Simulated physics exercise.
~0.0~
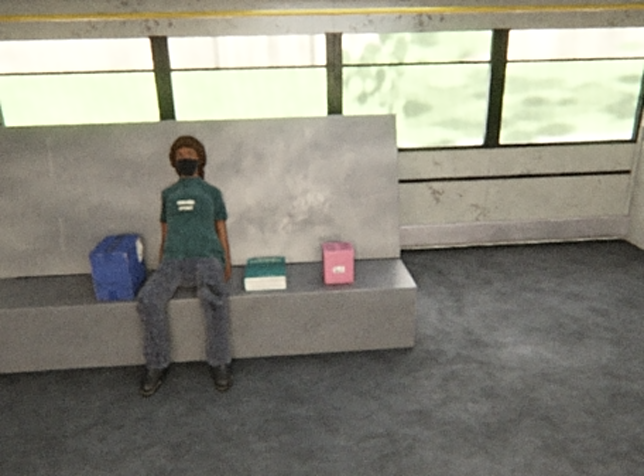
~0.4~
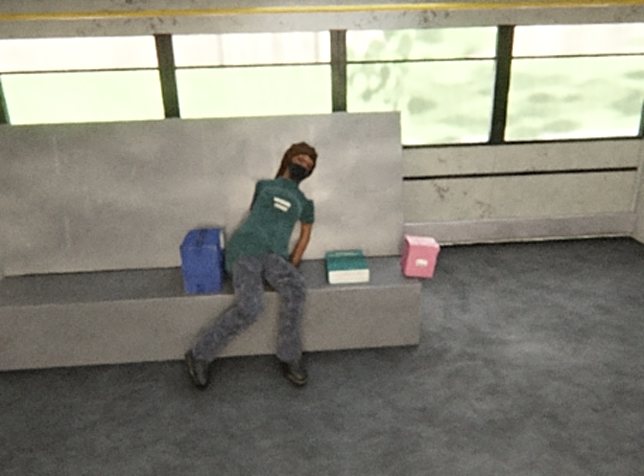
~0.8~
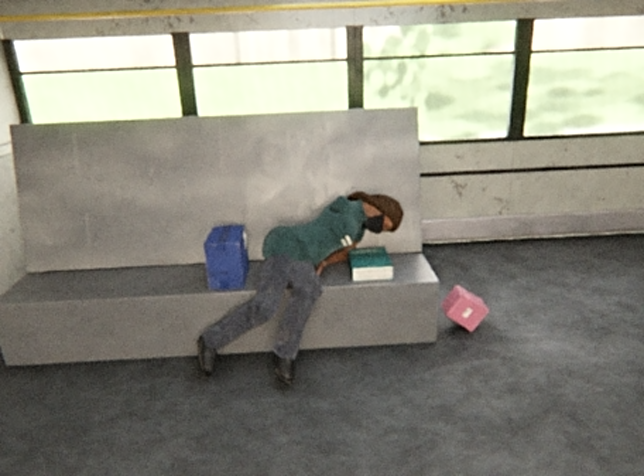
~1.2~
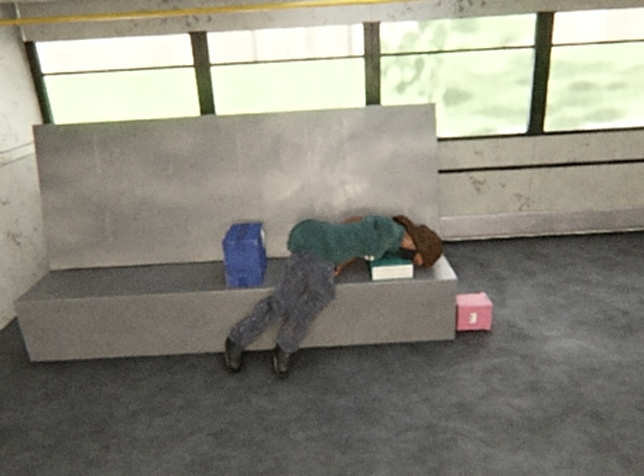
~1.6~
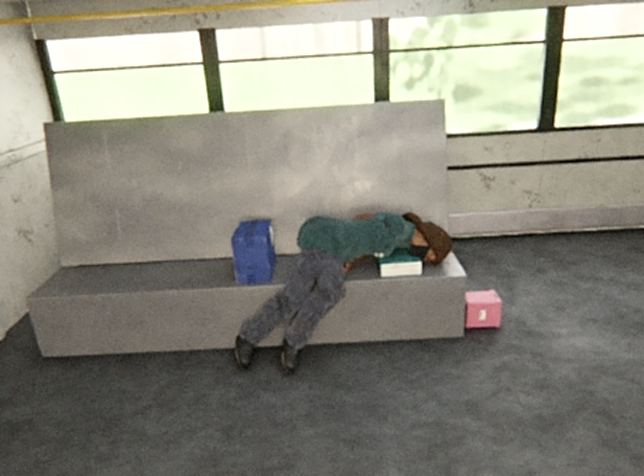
A masked person in a green shirt and grey trousers sits slumped on a long grey bench beneath a row of windows, seen from the front and slightly above. A blue bag rests at the left, with a teal and white box and a pink container to the right. The person tips to the right as all three objects slide that way, and the pink container tumbles off the bench end. The limp body folds down over the teal box. Finally, the person lies with hips still on the seat, the blue bag upright and the pink container on the floor.
